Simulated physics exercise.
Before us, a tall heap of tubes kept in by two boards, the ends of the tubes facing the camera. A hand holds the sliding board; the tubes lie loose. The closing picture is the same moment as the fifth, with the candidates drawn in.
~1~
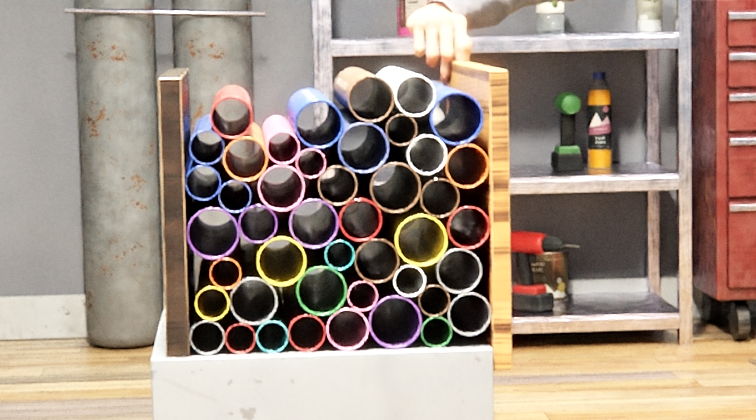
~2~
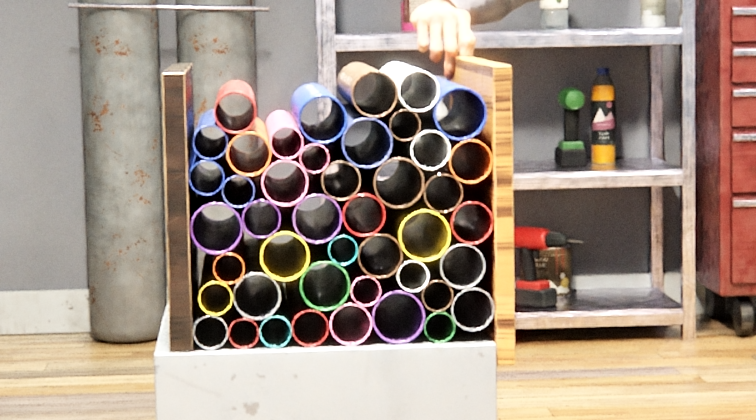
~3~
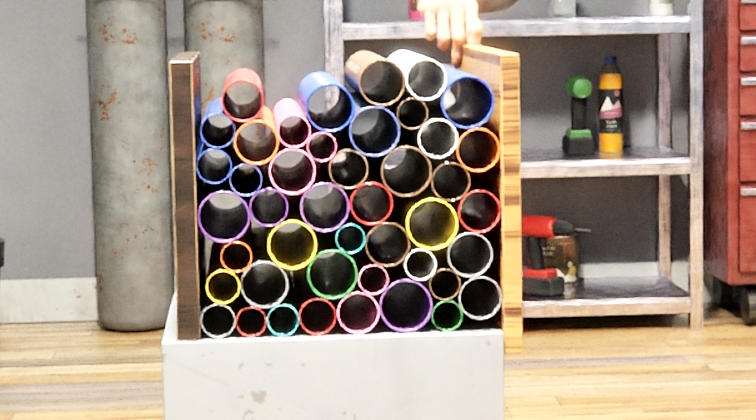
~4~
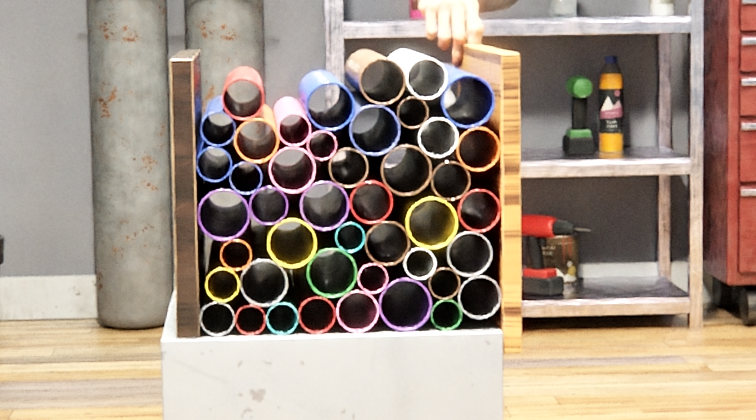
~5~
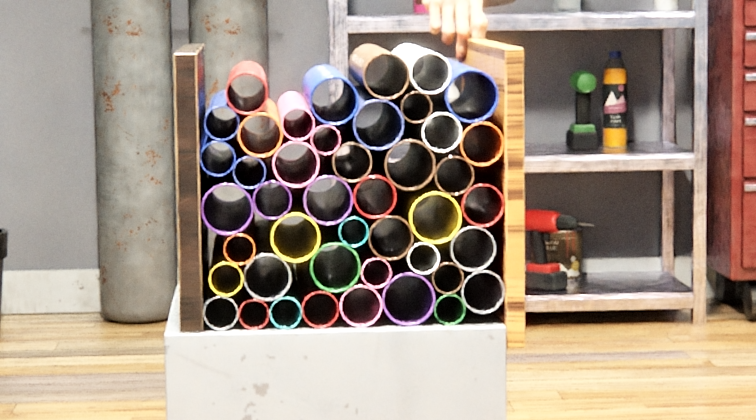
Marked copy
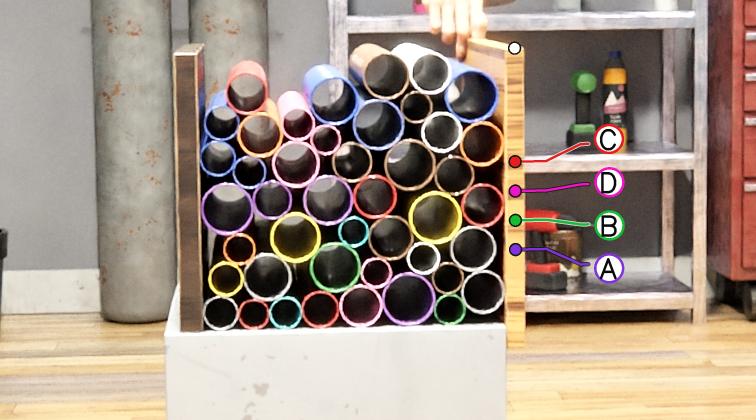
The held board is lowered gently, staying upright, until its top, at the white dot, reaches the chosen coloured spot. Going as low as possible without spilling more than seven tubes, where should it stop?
It can be let down to B.
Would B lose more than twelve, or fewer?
Fewer than twelve.
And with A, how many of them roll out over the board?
With A, eight.
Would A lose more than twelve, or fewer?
At A, fewer than twelve.
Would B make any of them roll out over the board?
Yes.
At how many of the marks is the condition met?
Three of them.
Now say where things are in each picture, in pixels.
In the first picture, a brown tube (440, 198); a blue tube (235, 196); a pink tube (311, 163).
In the second picture, a pink tube (315, 158); a pink tube (287, 142).
In the third picture, side board (487, 185); a grey tube (218, 320).
In the fourth picture, a purple tube (405, 305); a brown tube (444, 284).
In the fifth picture, a brown tube (391, 238); a purple tube (227, 209); a brown tube (454, 175).
On the marked copy, A at (516, 249); B at (515, 220); C at (515, 161); D at (515, 191); the white dot at (515, 48).
With B. Early on, top of the board (504, 124).
Further on, top of the board (504, 212).
At the end, top of the board (504, 219), five out over the board.
As for the rest, A eight out over the board; C none out over the board; D about four out over the board.
